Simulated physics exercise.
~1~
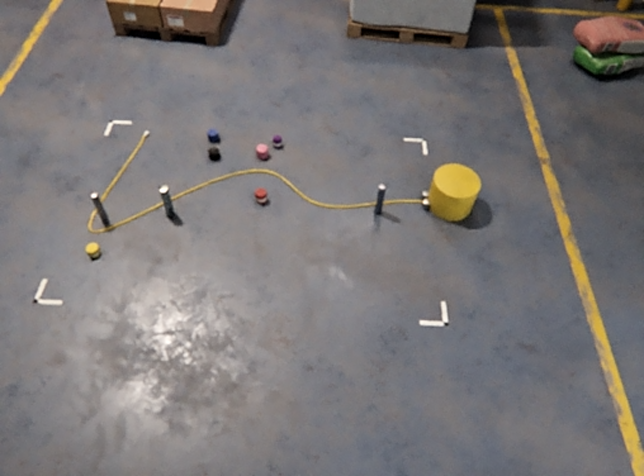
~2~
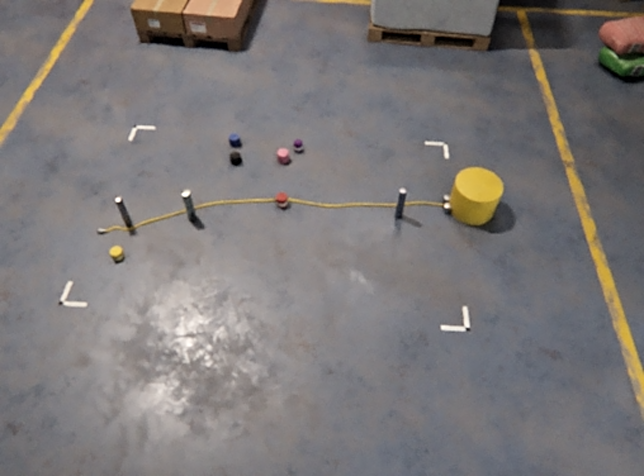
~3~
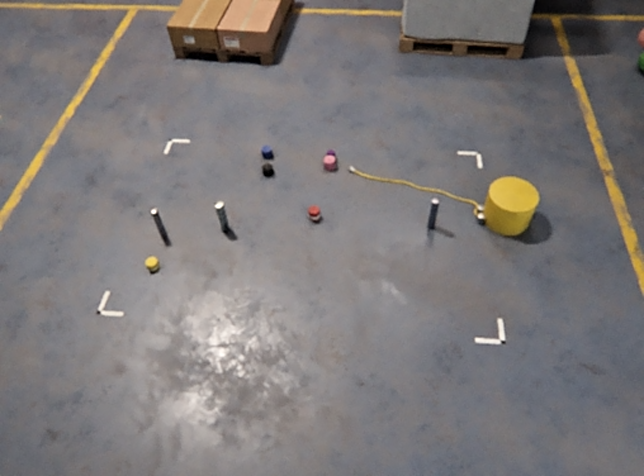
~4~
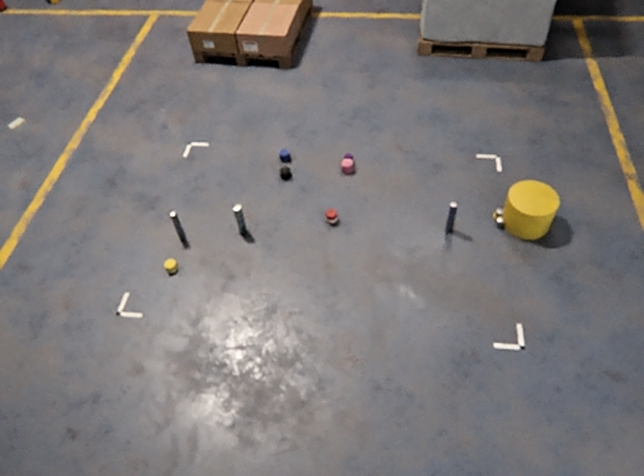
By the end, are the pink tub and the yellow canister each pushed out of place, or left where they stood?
The pink tub is shifted, ending up close against the purple jar, while the yellow canister stays put near the left post.
